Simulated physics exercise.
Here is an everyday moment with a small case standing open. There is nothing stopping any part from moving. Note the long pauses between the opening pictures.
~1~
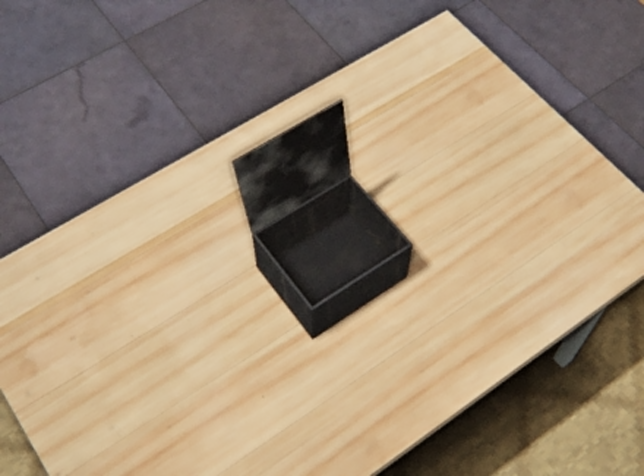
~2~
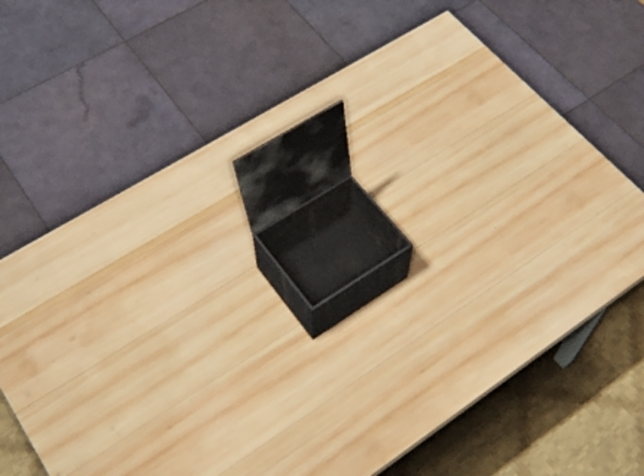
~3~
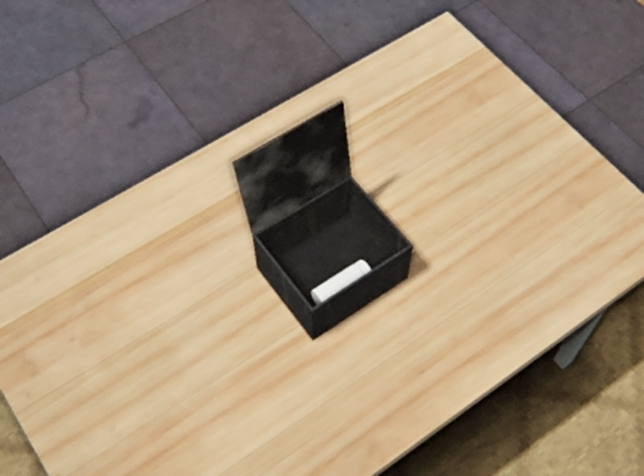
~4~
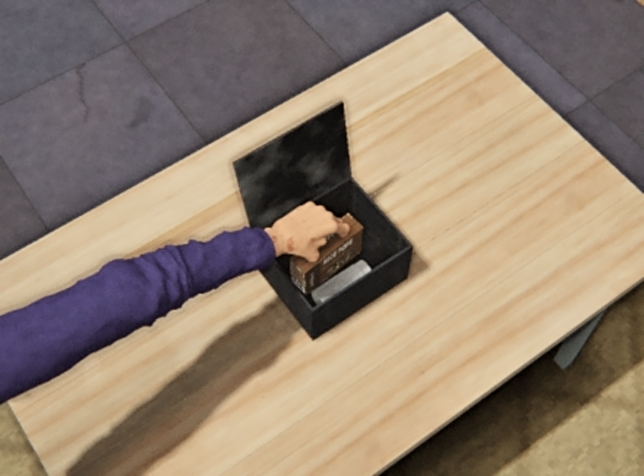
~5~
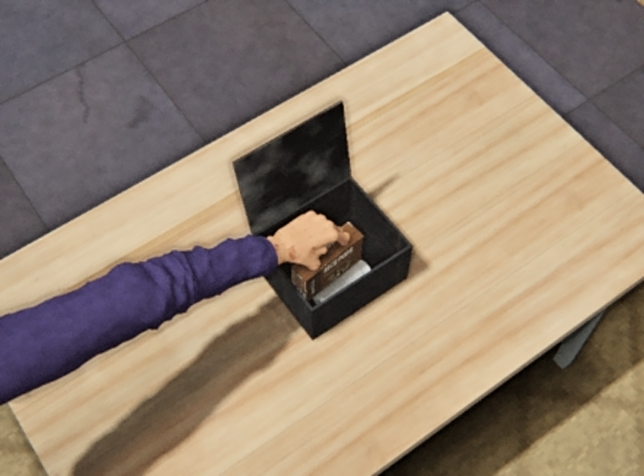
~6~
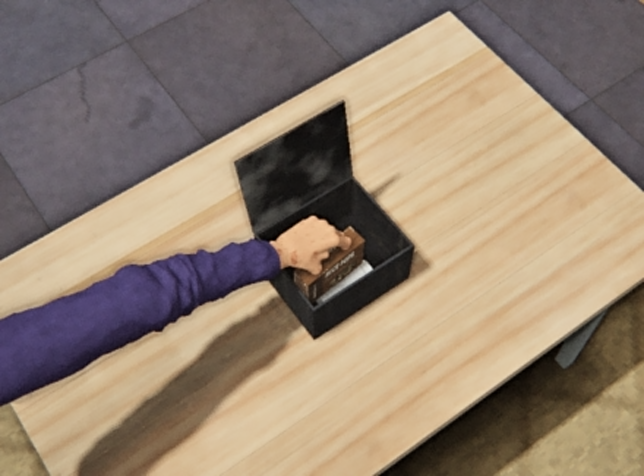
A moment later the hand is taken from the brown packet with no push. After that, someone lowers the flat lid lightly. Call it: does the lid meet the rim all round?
Yes, the lid sits flat.
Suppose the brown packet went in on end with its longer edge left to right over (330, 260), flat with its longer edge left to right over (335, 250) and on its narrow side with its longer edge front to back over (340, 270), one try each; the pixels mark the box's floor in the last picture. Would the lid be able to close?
With the first placement it can't come down; with the second it drops into place; with the third it can't come down.
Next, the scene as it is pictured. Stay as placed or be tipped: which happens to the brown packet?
Once everything settles, the brown packet ends up at a slant.
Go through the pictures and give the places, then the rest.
In the first frame, the last thing is not in view yet.
In the second frame, the last thing is not in view yet.
In the third frame, the last thing is not in view yet; white shaker (343, 285).
The fourth frame shows still above its spot; brown packet (327, 255); white shaker (343, 286).
The fifth frame shows still above its spot; brown packet (328, 263).
The sixth frame shows in place under the hand; brown packet (329, 267).
Then, 1.10 s on from there, lid starting down; brown packet on its side near (309, 263); white shaker shifted a little.
Then, 1.80 s on from there, lid 43° above the rim; brown packet on its side near (309, 263).
In the end, lid shut; toppled in the box, brown packet; white shaker unmoved. At the end, from the last picture's camera, brown packet near (309, 263).
